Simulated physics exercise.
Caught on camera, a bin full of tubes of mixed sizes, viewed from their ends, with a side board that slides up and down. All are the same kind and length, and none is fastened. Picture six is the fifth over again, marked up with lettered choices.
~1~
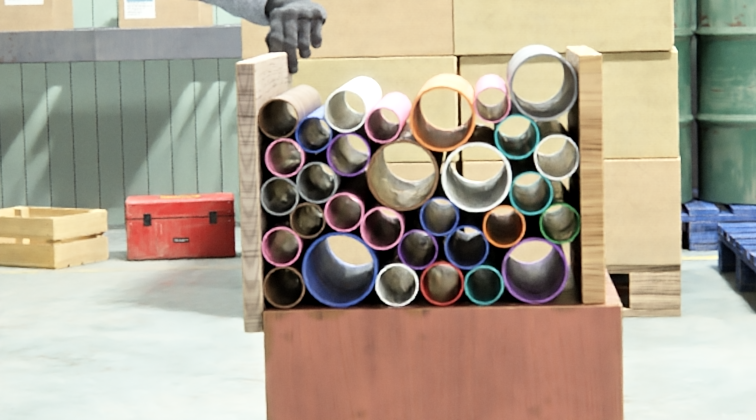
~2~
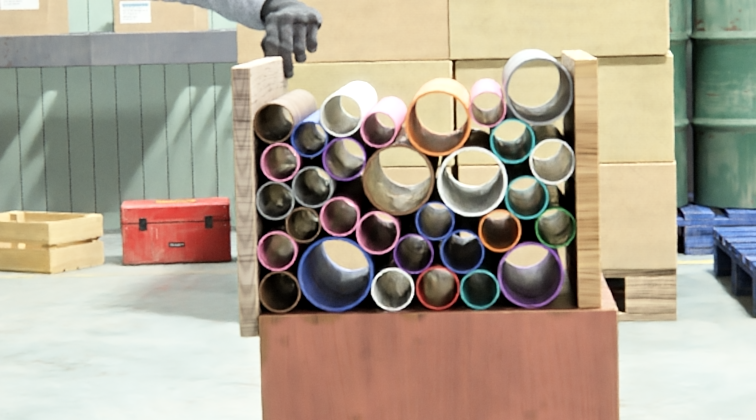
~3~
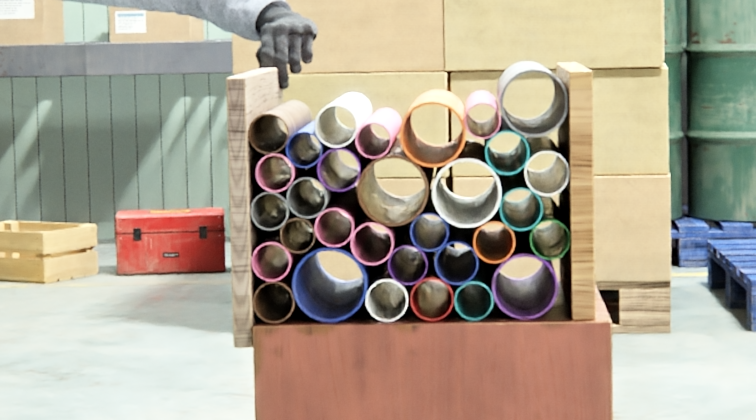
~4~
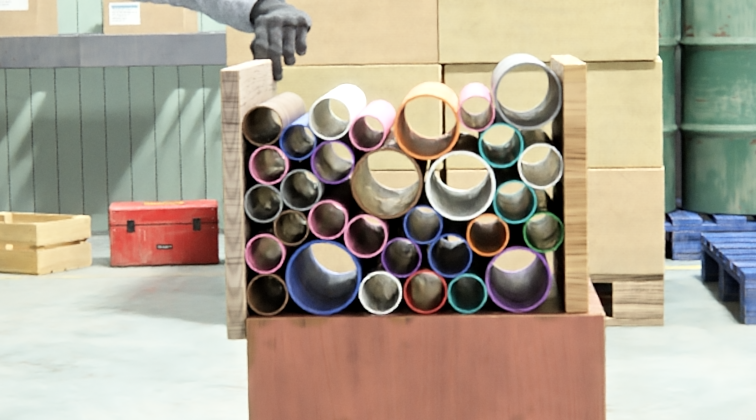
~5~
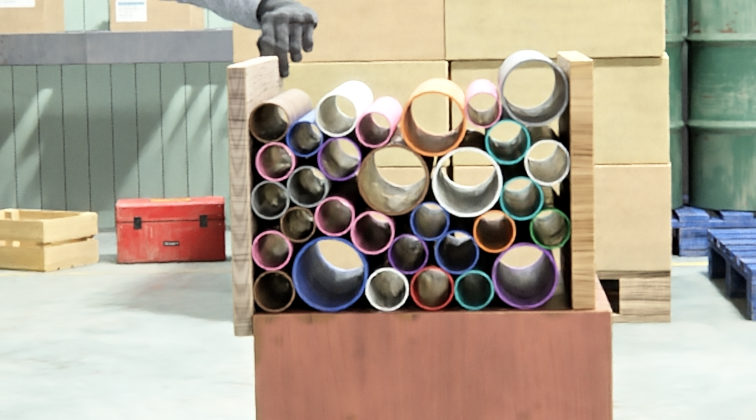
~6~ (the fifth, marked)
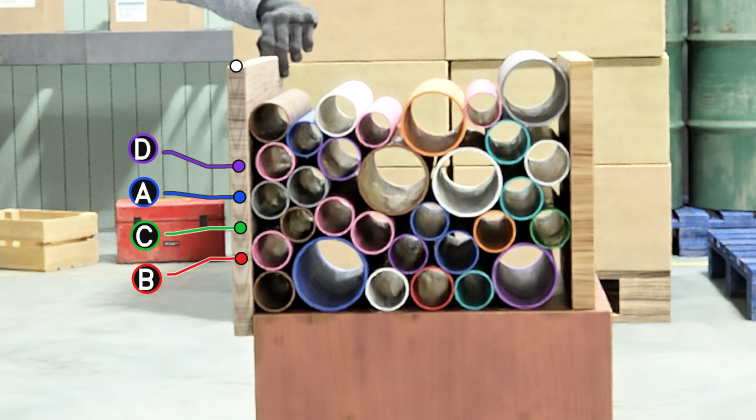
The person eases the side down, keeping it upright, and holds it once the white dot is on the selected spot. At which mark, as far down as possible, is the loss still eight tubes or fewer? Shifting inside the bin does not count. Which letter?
No lower than B.
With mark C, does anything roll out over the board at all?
At C: Yes.
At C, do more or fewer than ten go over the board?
It loses fewer than ten.
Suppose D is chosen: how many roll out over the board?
At D the number is one.
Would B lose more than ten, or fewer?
Fewer than ten.
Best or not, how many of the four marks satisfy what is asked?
Four of them.
On the marked copy, A at (239, 197); B at (241, 259); C at (240, 228); D at (239, 166); the white dot at (236, 66).
Taking B. A third of the way, top of the board (249, 149).
Two thirds of the way, top of the board (252, 240).
When it is over, top of the board (252, 257), seven out over the board.
As for the rest, A about four out over the board; C about four out over the board; D one out over the board.
